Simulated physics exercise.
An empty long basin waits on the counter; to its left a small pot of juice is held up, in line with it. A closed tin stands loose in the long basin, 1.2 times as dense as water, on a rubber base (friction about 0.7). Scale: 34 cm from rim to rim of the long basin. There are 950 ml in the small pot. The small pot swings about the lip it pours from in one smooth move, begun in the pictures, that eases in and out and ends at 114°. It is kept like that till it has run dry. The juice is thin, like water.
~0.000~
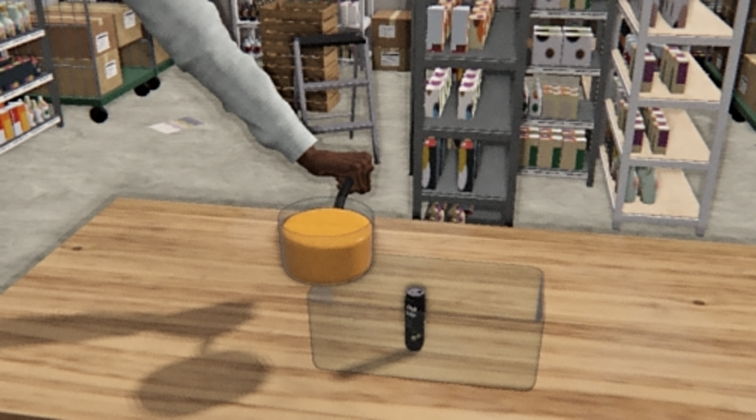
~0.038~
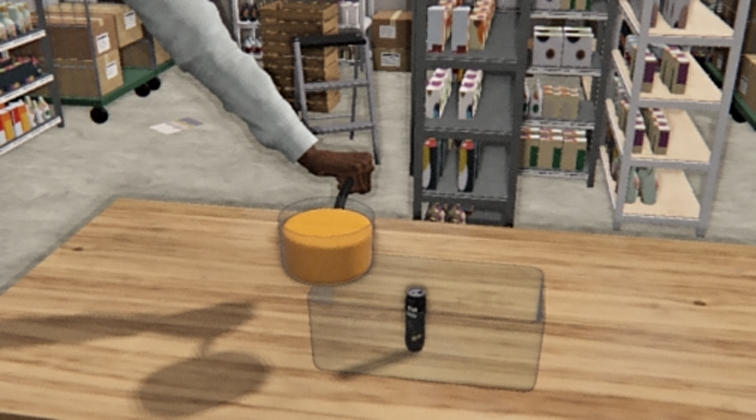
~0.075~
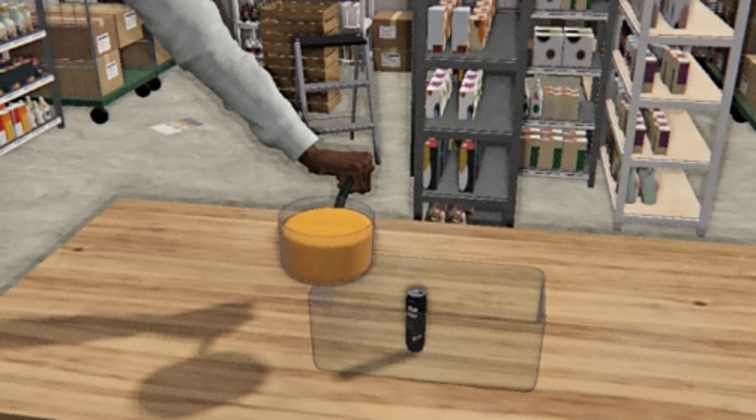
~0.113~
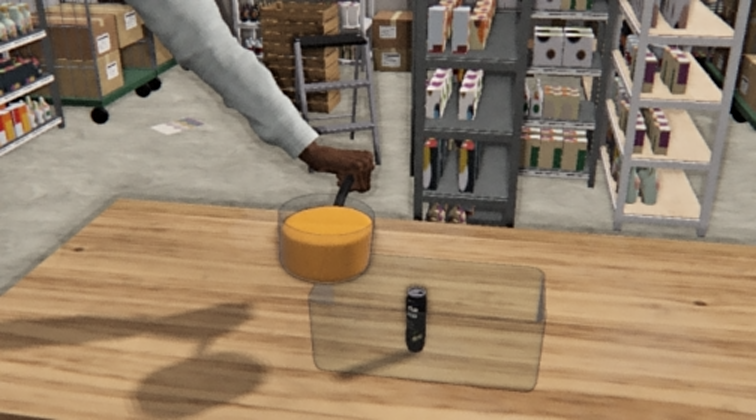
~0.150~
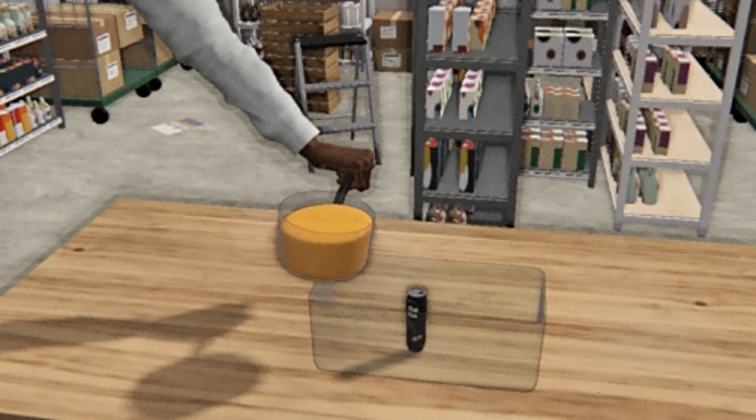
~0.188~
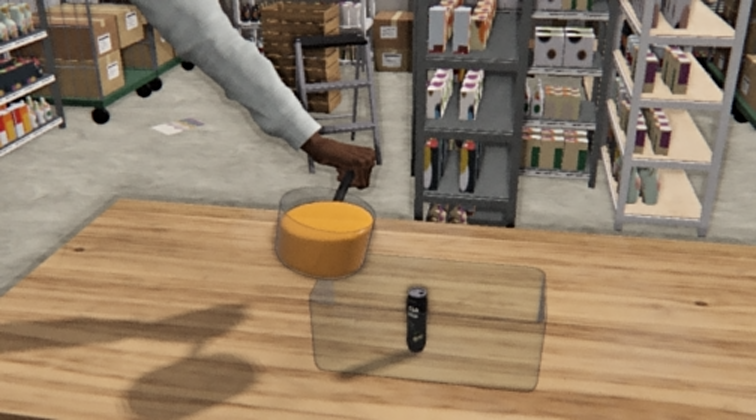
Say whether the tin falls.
The tin stays up.
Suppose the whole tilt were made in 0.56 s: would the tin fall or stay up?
Then it keeps standing.
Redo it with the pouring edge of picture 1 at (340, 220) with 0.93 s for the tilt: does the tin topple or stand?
Then it falls.
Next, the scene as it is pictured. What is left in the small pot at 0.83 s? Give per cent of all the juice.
About 8 per cent.
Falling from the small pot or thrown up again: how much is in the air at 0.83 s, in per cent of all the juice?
About 16 per cent.
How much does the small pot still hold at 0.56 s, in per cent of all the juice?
Some 66 per cent.
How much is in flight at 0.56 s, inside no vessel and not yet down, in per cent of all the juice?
Near 28 in a hundred.
By 0.56 s the tilt is 75° and 67 per cent is still to pour; the tin stands where it began.
By 0.83 s the tilt is 111° and 8 per cent is still to pour; the tin stands where it began.
By 1.12 s the tilt is 114° and 0 per cent is still to pour; the tin stands where it began.
By 1.43 s the tilt is 114° and 0 per cent is still to pour; the tin stands where it began.
At rest the tin stands where it began.
